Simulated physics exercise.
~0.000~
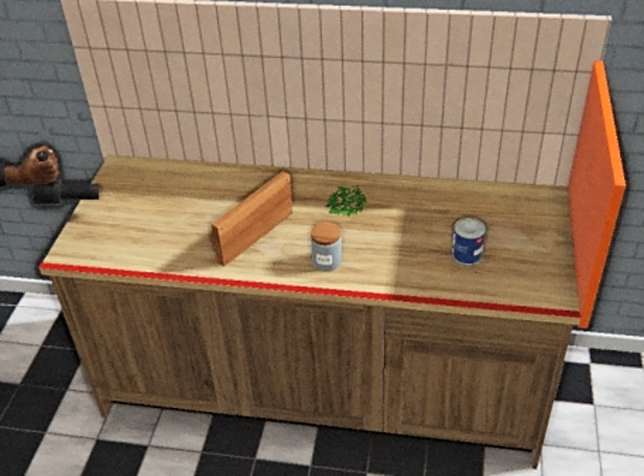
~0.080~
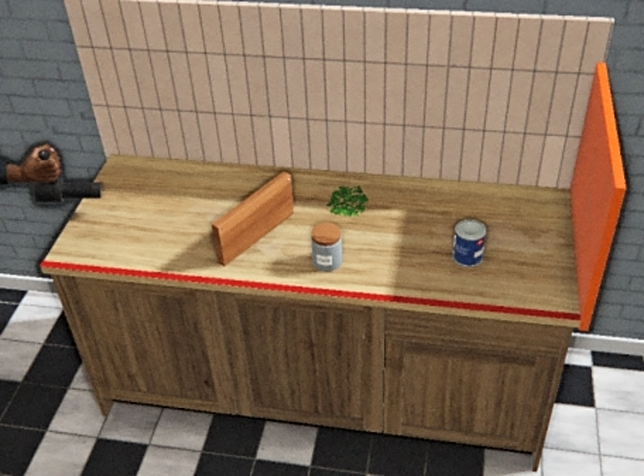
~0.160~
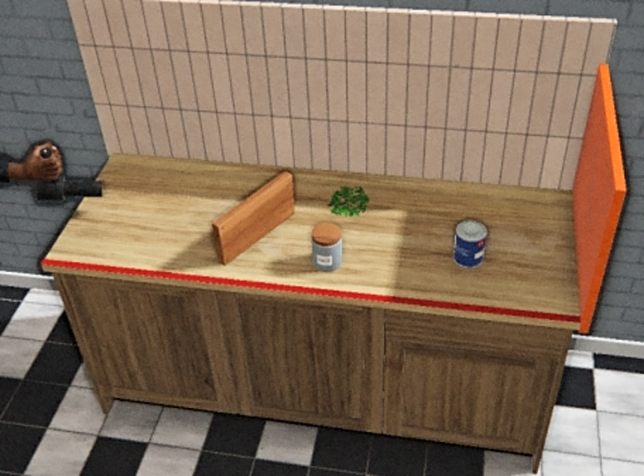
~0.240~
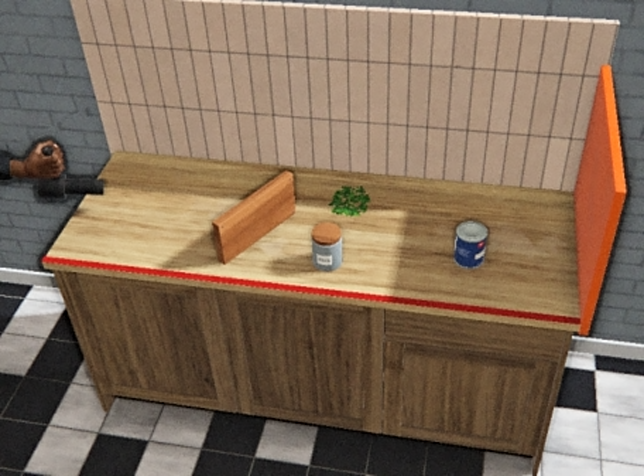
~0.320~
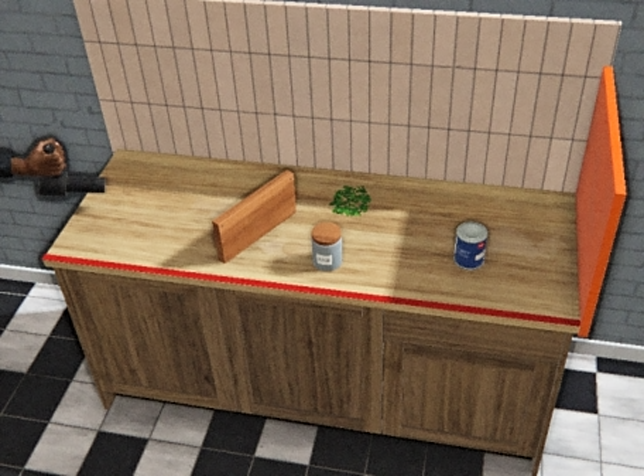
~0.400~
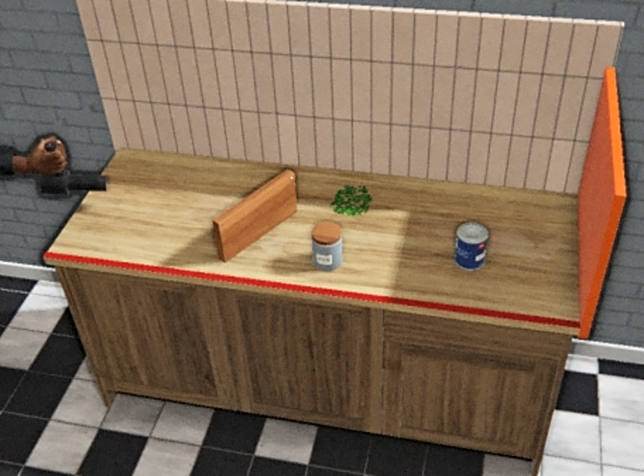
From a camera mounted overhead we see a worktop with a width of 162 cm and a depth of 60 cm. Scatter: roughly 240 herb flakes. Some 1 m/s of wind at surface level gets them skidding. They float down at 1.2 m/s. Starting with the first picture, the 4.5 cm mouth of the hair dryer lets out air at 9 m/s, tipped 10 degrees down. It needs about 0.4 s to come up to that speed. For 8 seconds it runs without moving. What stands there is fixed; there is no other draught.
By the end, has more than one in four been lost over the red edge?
Yes.
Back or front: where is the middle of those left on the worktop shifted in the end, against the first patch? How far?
It has shifted to the near edge, by around 10 cm.
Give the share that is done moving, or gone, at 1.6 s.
The share is near 5 per cent.
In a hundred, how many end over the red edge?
80 %, roughly.
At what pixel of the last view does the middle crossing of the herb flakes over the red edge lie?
The halfway point of the crossings is around (572, 328) in the last picture.
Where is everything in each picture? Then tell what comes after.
The middle of the herb flakes is near (344, 200), none has stirred yet and the mouth of the hair dryer is at (99, 192), in the first picture.
The middle of the herb flakes is near (346, 200), none has stirred yet and the red edge is centred on (296, 292), in the second picture.
The middle of the herb flakes is near (347, 201), none has stirred yet, the top of a jar is at (326, 233) and the top of a board is at (253, 198), in the third picture.
The middle of the herb flakes is near (348, 200) and none has stirred yet, in the fourth picture.
The middle of the herb flakes is near (349, 200) and none has stirred yet, in the fifth picture.
The middle of the herb flakes is near (350, 200) and none has stirred yet, in the sixth picture.
After 1.6 s, 94 % are on the move or not yet settled, 0 % are over the red edge; the middle of those still in play is near (507, 220).
After 2.6 s, 78 % are on the move or not yet settled, 25 % are over the red edge; the middle of those still in play is near (558, 238).
After 4.4 s, 31 % are on the move or not yet settled, 66 % are over the red edge; the middle of those still in play is near (563, 242).
After 8.0 s, at the end, 78 % are over the red edge; the middle of those still in play is near (549, 247).
